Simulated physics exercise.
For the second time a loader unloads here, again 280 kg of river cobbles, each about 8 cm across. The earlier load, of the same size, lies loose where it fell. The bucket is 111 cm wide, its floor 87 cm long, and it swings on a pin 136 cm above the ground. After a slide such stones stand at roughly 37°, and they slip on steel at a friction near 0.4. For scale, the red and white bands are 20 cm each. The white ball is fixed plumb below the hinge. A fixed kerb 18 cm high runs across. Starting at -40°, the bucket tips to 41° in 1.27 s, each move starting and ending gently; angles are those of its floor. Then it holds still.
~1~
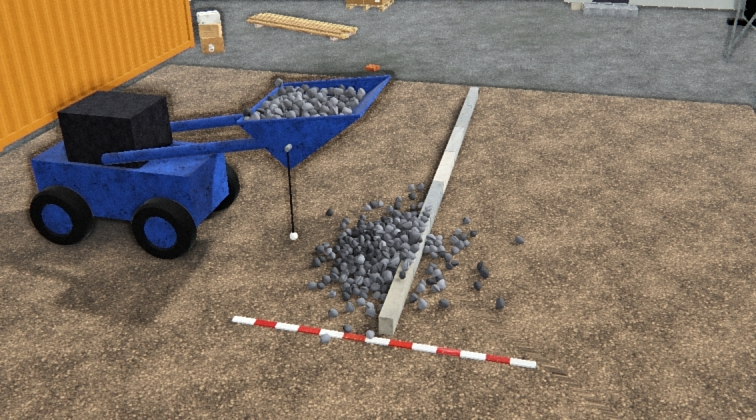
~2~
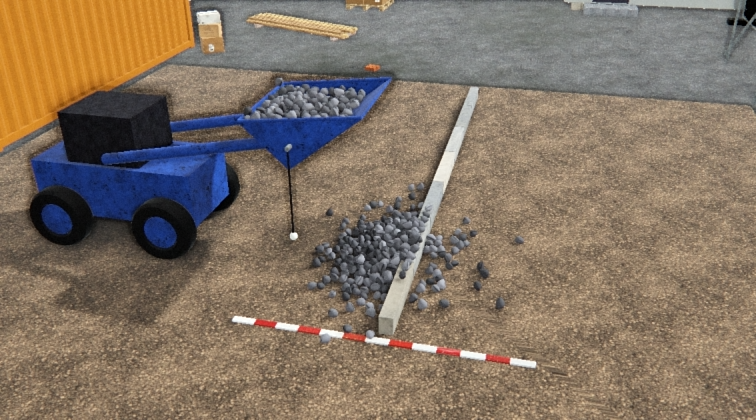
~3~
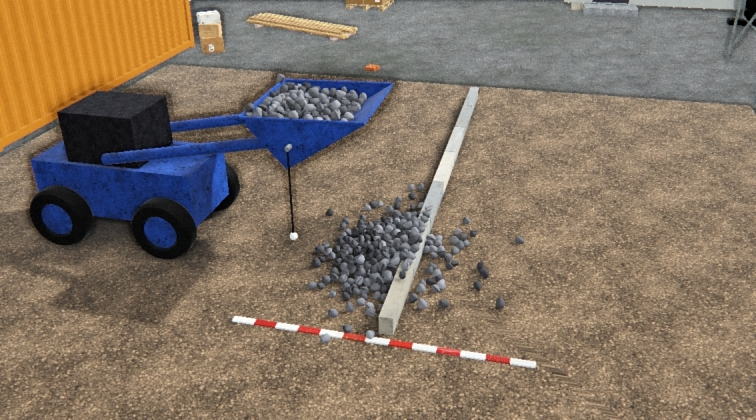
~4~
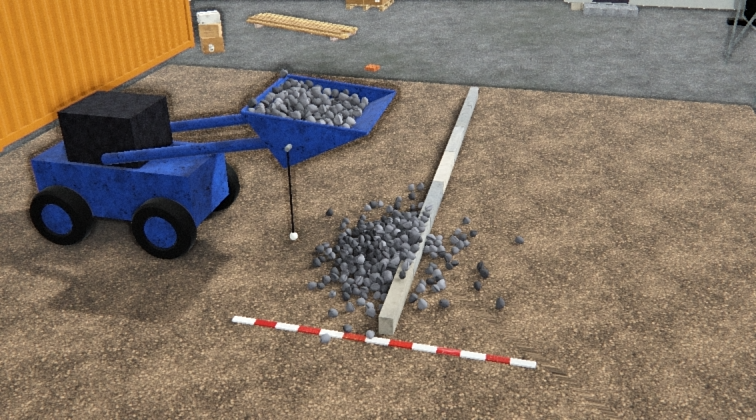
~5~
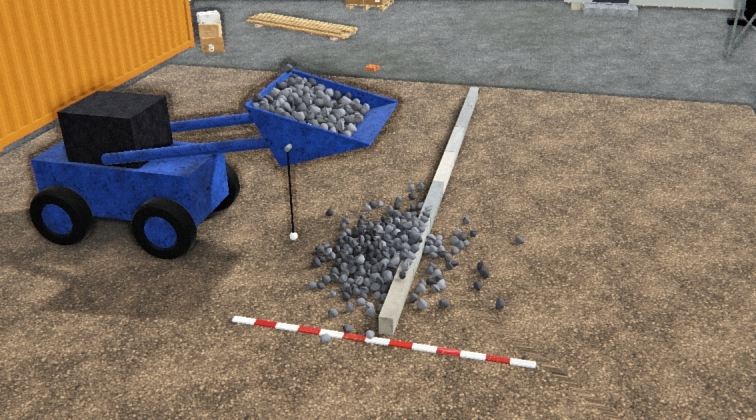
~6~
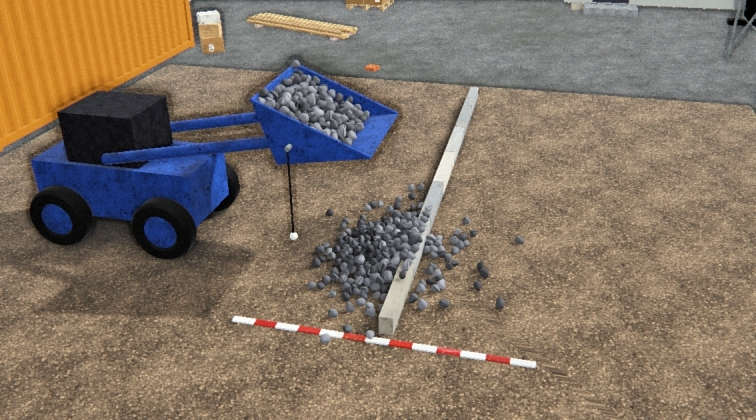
A gravelly brown yard with a grey paved strip behind it is seen from above at an angle, an orange corrugated container at upper left. A blue loader with black wheels holds grey stones in its raised bucket at left, near a loose heap of similar stones lying against and partly over a pale kerb, with a red-and-white banded pole in front. The bucket's front edge swings smoothly downward while its stones stay inside, and the loader body, heap and camera remain still.
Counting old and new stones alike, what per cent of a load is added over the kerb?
About 36 per cent.
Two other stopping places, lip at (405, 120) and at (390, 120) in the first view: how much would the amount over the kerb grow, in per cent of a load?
First some 95, then 80 per cent.
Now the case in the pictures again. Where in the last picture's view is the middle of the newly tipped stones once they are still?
Near (395, 249).
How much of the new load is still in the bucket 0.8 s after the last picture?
About 50 per cent.
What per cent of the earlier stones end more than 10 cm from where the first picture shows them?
Roughly 20 per cent of them.
Then, 0.4 s after the last picture the floor is at 28°; in per cent of one load, 100 in the bucket, 90 on this side of the kerb, 10 over the kerb; the foremost stones are at (481, 267).
Then, 0.8 s after the last picture the floor is at 41°; in per cent of one load, 49 in the bucket, 141 on this side of the kerb, 10 over the kerb; the foremost stones are at (481, 267).
Then, 1.2 s after the last picture the floor is at 41°; in per cent of one load, 4 in the bucket, 169 on this side of the kerb, 28 over the kerb; the foremost stones are at (485, 272).
Then, 3.8 s after the last picture the floor is at 41°; in per cent of one load, 0 in the bucket, 154 on this side of the kerb, 46 over the kerb; the foremost stones are at (544, 258). Net gain over the kerb, 36.
